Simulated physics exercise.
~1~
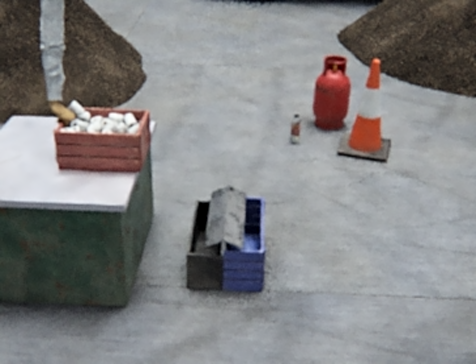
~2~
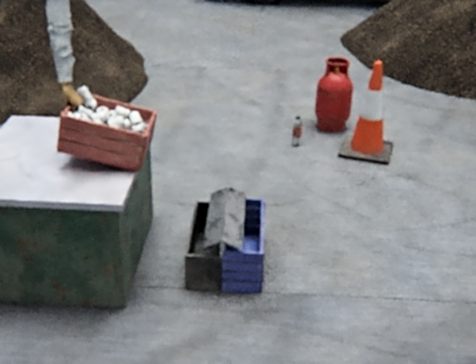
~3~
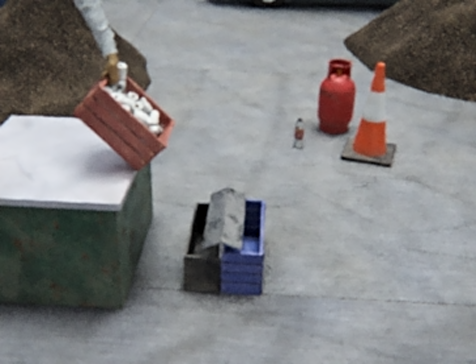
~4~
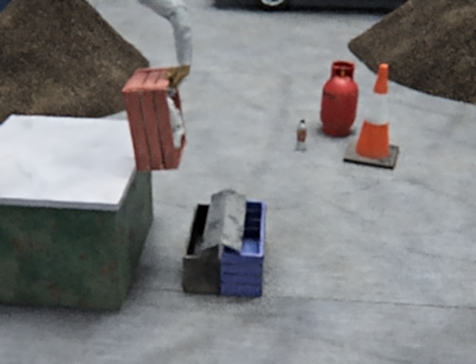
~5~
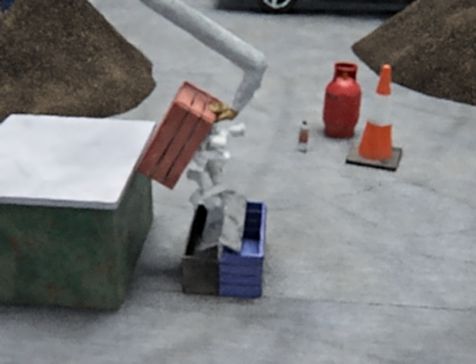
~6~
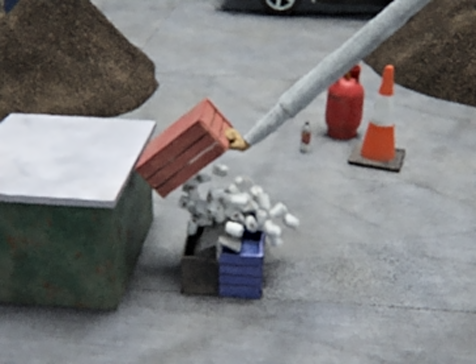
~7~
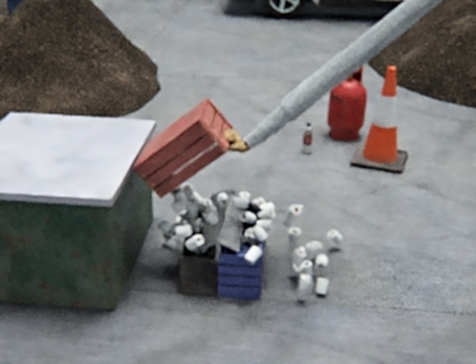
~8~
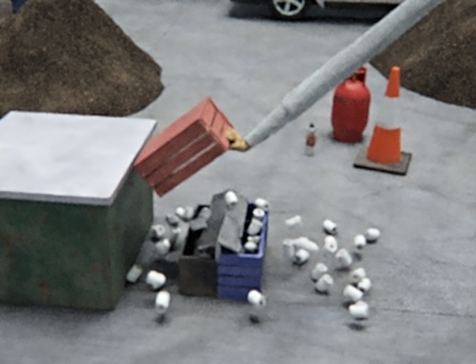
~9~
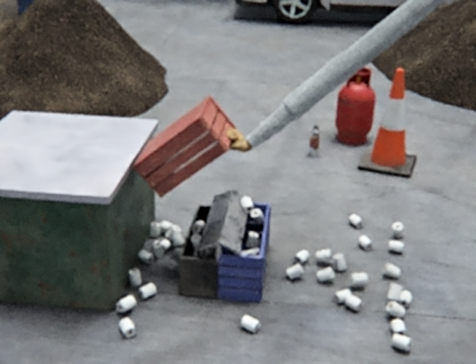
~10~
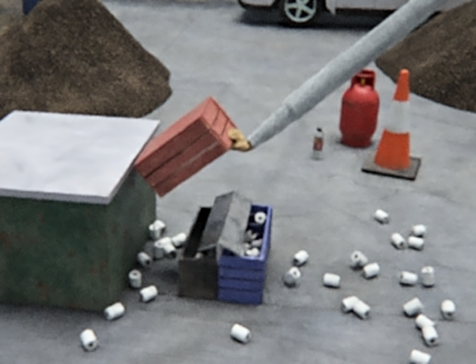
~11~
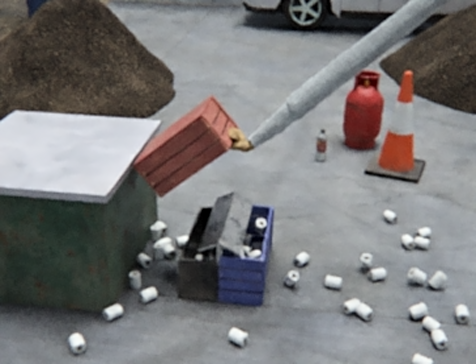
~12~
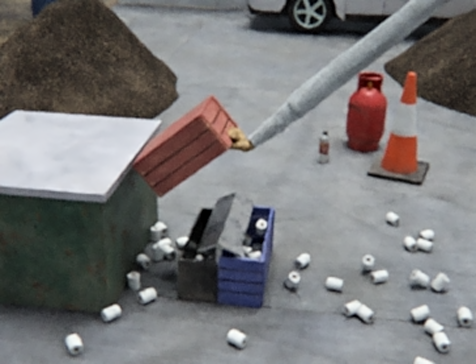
On a grey paved yard with dirt mounds and a traffic cone, a hand tips a red crate of white rolls off a bench's edge, spilling them over a ridged pair of black and blue boxes; some land inside, while many scatter and settle on the ground on both sides.
